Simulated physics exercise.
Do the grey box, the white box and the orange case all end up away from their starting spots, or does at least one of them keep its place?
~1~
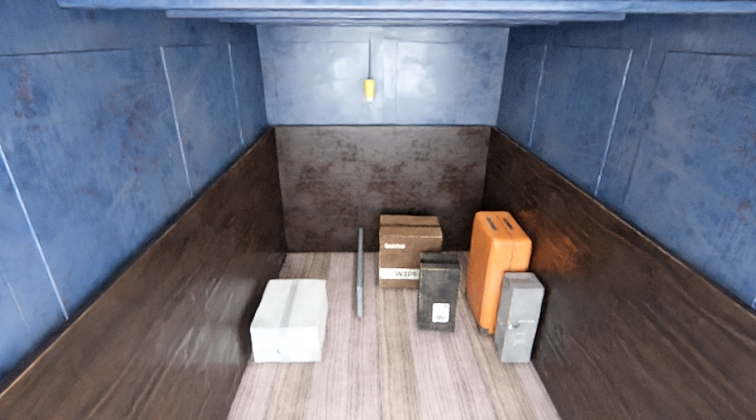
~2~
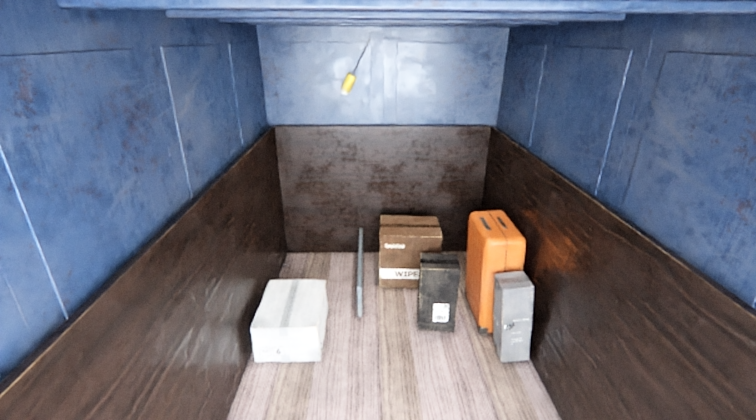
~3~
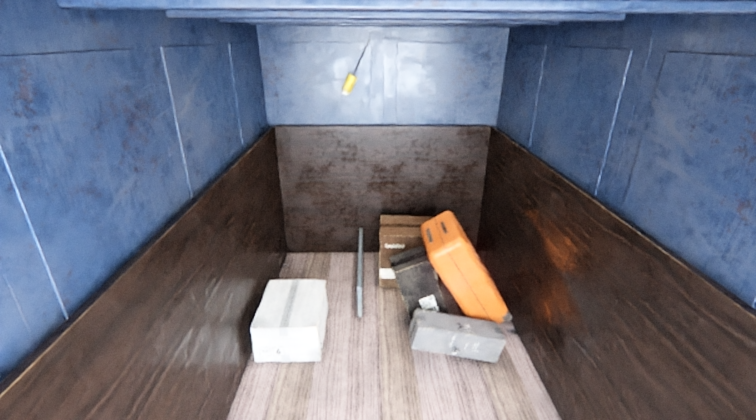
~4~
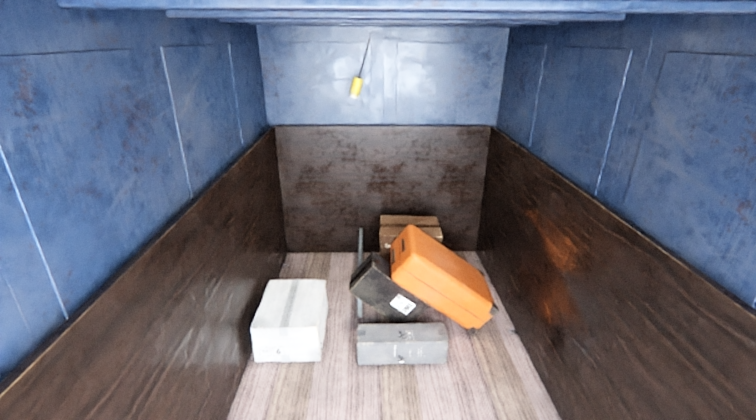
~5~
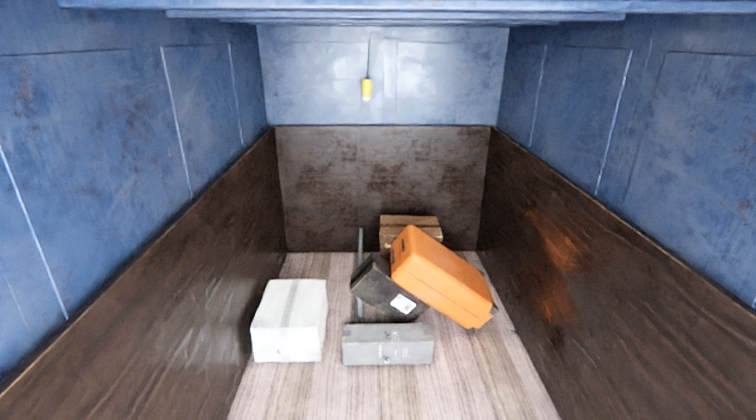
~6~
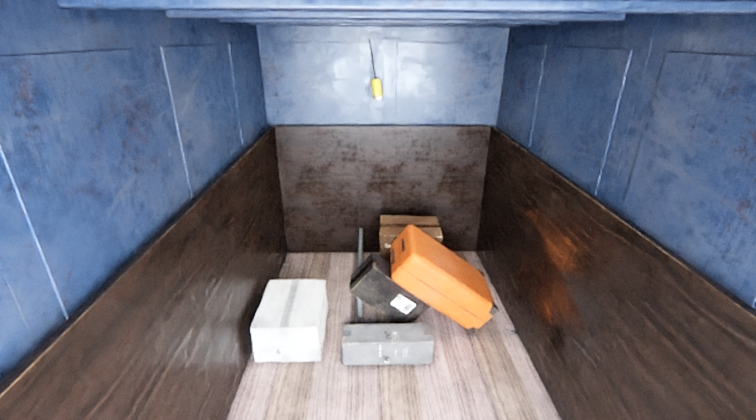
At least one keeps its place, as the white box stays where it was. The grey box and the orange case both end up elsewhere in the back.
